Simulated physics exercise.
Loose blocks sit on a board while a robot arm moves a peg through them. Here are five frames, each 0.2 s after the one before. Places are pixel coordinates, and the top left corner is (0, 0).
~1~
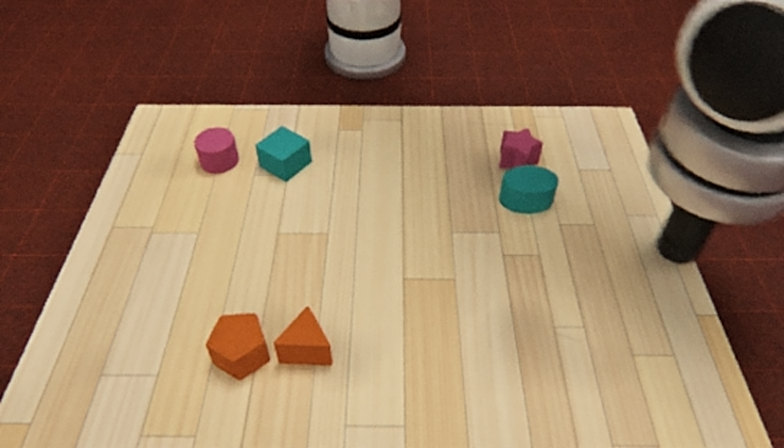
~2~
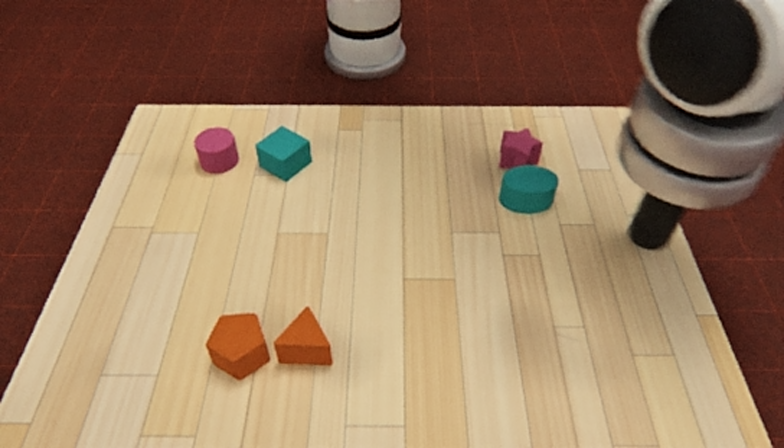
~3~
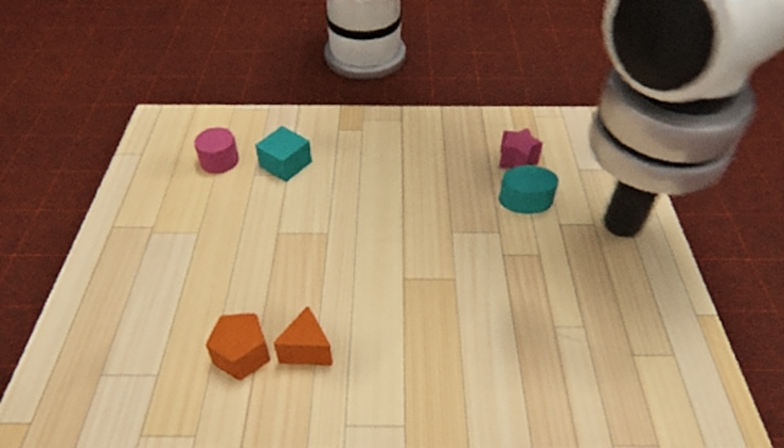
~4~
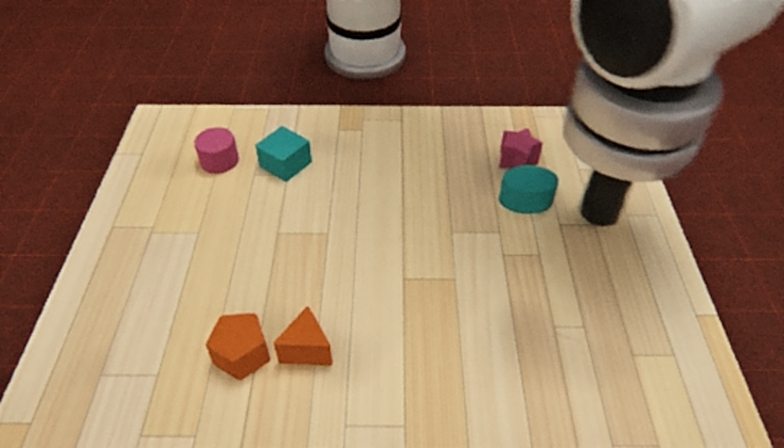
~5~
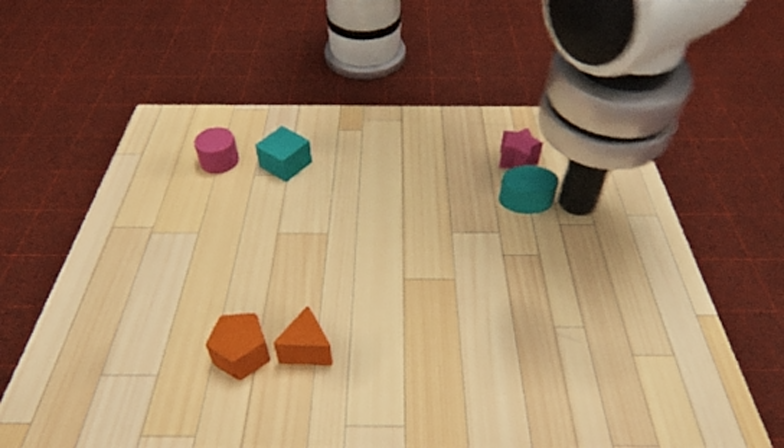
A robot arm moved its black peg leftward across the right side of a wooden board, drawing close beside the turquoise elliptical block, while all six pink, turquoise and orange blocks stayed still.
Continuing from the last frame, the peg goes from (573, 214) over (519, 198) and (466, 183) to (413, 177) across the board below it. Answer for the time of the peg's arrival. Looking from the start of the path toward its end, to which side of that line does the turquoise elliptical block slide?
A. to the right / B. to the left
B.
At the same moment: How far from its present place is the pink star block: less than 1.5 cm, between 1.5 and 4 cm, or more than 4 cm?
It will fall in the lowest band, under 1.5 cm.
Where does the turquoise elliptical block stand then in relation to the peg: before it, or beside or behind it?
The turquoise elliptical block is leading.
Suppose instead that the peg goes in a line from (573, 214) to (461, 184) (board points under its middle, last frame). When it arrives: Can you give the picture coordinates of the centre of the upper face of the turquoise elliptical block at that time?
(422, 152)
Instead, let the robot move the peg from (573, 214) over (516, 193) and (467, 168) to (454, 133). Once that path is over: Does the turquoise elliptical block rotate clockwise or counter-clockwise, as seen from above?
Seen from overhead, it turns anticlockwise.
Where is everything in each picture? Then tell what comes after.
Tip of the peg at (676, 249), middles of tops, pink star block at (521, 140), turquoise elliptical block at (531, 178), in the first picture.
Peg at (648, 236), nothing pushed, in the second picture.
Peg at (622, 224), nothing pushed, in the third picture.
Peg at (599, 213), nothing pushed, in the fourth picture.
Peg at (577, 203), pink star block at (521, 140), turquoise elliptical block at (531, 178), in the fifth picture.
On the path given first. One third of the way, peg at (520, 186); turquoise elliptical block at (478, 165).
Two thirds of the way, peg at (466, 172); turquoise elliptical block at (425, 157), turned 30° anticlockwise.
At the end, peg at (413, 166); pink star block unmoved; turquoise elliptical block at (372, 155), turned 40° anticlockwise.
